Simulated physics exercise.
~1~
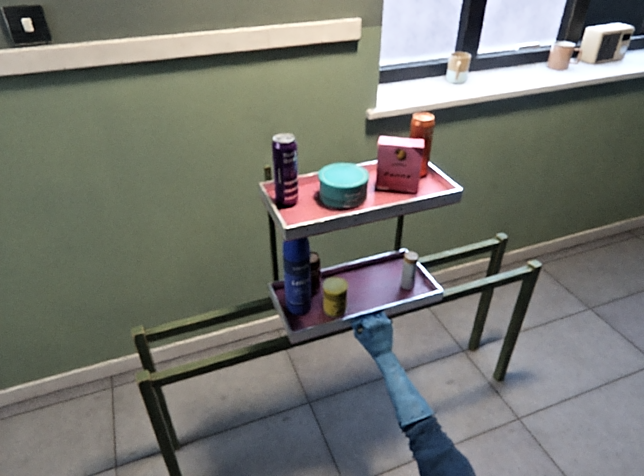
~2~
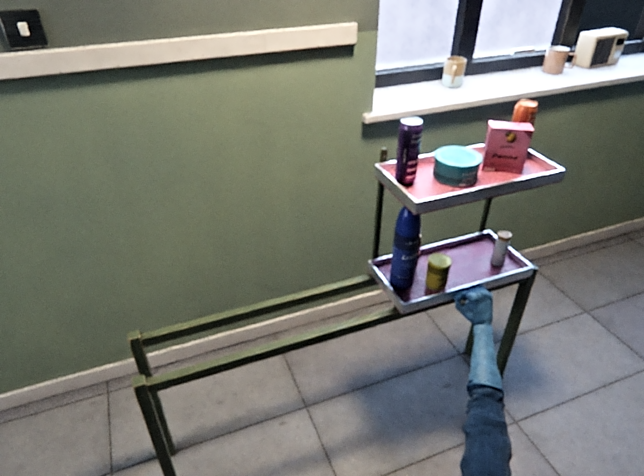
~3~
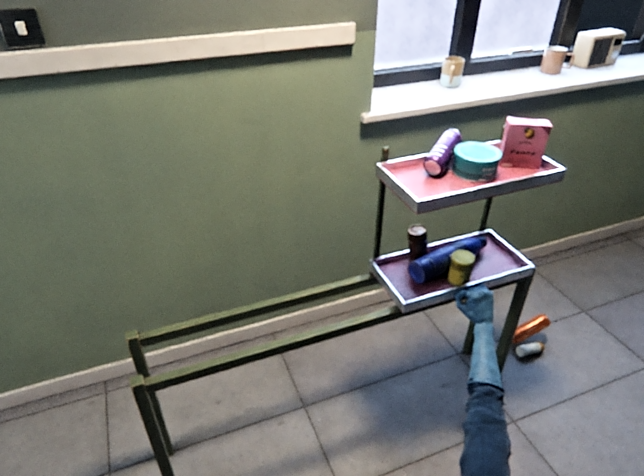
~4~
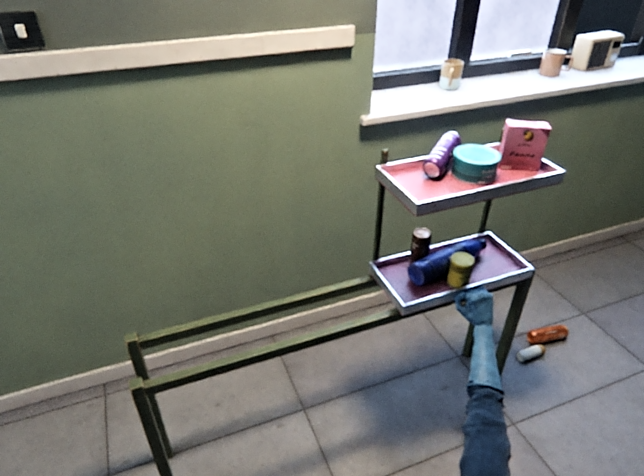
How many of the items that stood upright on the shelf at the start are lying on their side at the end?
Four of them end on their side. The purple can and blue bottle lie on the shelf, and the orange can and white shaker lie on the floor.
